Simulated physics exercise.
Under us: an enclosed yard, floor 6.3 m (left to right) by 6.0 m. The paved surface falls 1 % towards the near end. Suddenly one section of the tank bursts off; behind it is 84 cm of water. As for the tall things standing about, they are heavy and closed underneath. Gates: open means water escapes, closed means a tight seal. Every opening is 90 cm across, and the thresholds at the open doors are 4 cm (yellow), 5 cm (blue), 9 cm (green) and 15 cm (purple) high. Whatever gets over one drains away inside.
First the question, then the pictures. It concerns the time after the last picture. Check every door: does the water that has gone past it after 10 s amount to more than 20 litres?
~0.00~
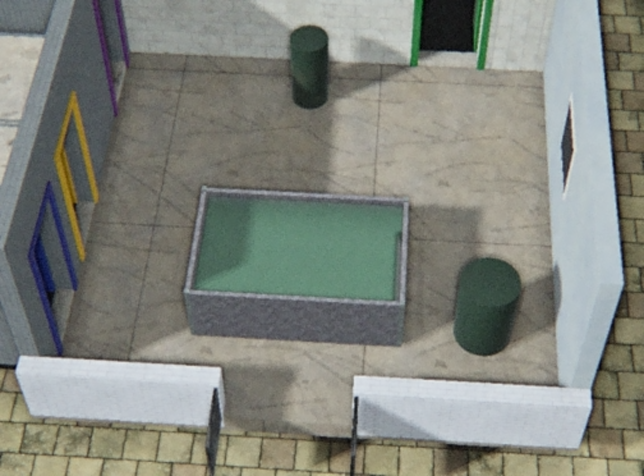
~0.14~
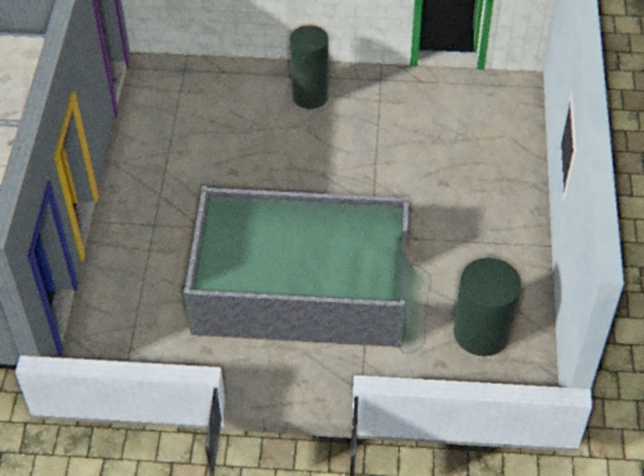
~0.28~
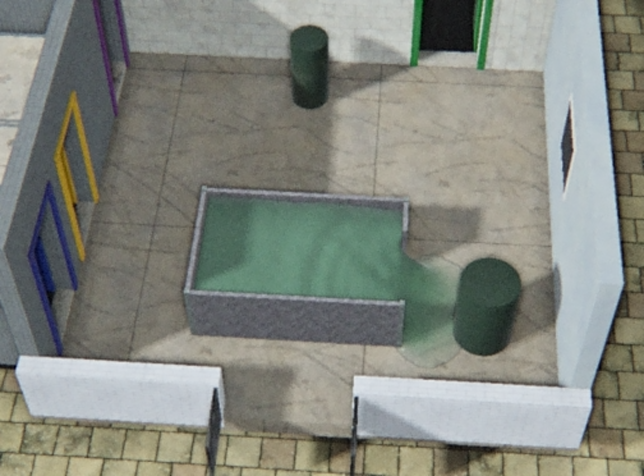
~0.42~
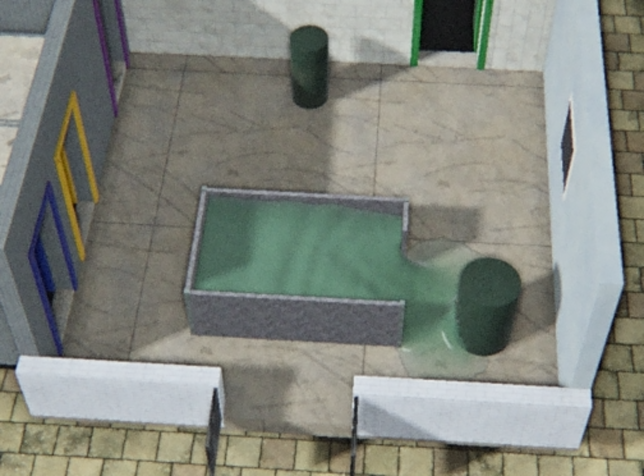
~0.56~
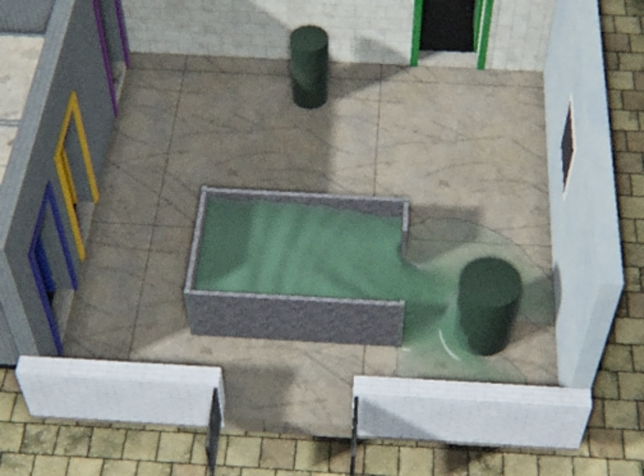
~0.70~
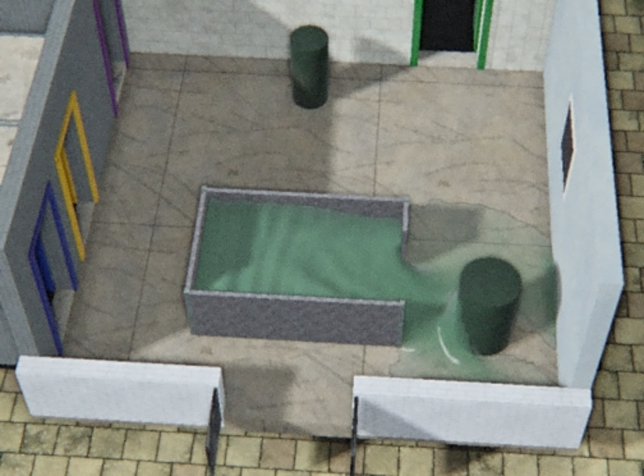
Yellow door: It does. Blue door: It does. Green door: It does. Purple door: It does not.
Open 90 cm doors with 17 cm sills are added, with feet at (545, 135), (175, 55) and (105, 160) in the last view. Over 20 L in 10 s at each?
In turn: Not over, under, under.
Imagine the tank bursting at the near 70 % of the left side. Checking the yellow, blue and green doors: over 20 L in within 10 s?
Then yellow exceeds it, blue exceeds it, green does not exceed it.
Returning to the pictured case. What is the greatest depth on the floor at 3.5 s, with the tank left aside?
Up to near 38 cm.
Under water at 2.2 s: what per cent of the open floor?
Wet share: Near 35 percent.
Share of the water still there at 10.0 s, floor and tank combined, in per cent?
Remaining: Roughly 86 %.
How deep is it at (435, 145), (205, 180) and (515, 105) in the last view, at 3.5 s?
First 5 cm, then 0 cm, then 10 cm.
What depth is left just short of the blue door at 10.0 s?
About 9.5 cm.
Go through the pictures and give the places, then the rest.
Still water, 84 cm deep, in the tank at (300, 248), in the first frame.
The front is at (416, 270), 0.7 m from the gap at (399, 292); 0.3 m2 of floor is under water; 84 cm left at the back of the tank, in the second frame.
The front is at a hidden place, 1.0 m from the gap at (399, 295); 1.1 m2 of floor is under water; 84 cm left at the back of the tank, in the third frame.
Water pours out at (399, 296) and has run 1.5 m, to a hidden place; typically 12 cm deep outside, 84 cm at the tank's back, in the fourth frame.
Water pours out at (399, 297) and has run 2.1 m, to (551, 289); typically 6 cm deep outside, 83 cm at the tank's back, in the fifth frame.
The front is at a hidden place, 2.3 m from the gap at (399, 296); 4.8 m2 of floor is under water; 75 cm left at the back of the tank, in the sixth frame.
After 1.4 s water covers 20 % of the floor and is deepest (60 cm) near (442, 328); yellow door not reached, blue door not reached, green door not reached, purple door not reached.
After 2.2 s water covers 35 % of the floor and is deepest (55 cm) near (470, 402); yellow door not reached, blue door not reached, green door not reached, purple door not reached.
After 3.5 s water covers 50 % of the floor and is deepest (38 cm) near (558, 420); yellow door not reached, blue door 4 cm at the sill, 0 L in, green door 21 cm at the sill, 42 L in, purple door not reached.
After 6.0 s water covers 90 % of the floor and is deepest (24 cm) near (328, 66); yellow door 3 cm at the sill, 0 L in, blue door 11 cm at the sill, 32 L in, green door 17 cm at the sill, 179 L in, purple door 16 cm at the sill, 2 L in.
After 10.0 s water covers 100 % of the floor and is deepest (17 cm) near (168, 384); yellow door 9 cm at the sill, 67 L in, blue door 10 cm at the sill, 109 L in, green door 9 cm at the sill, 213 L in, purple door 9 cm at the sill, 3 L in.
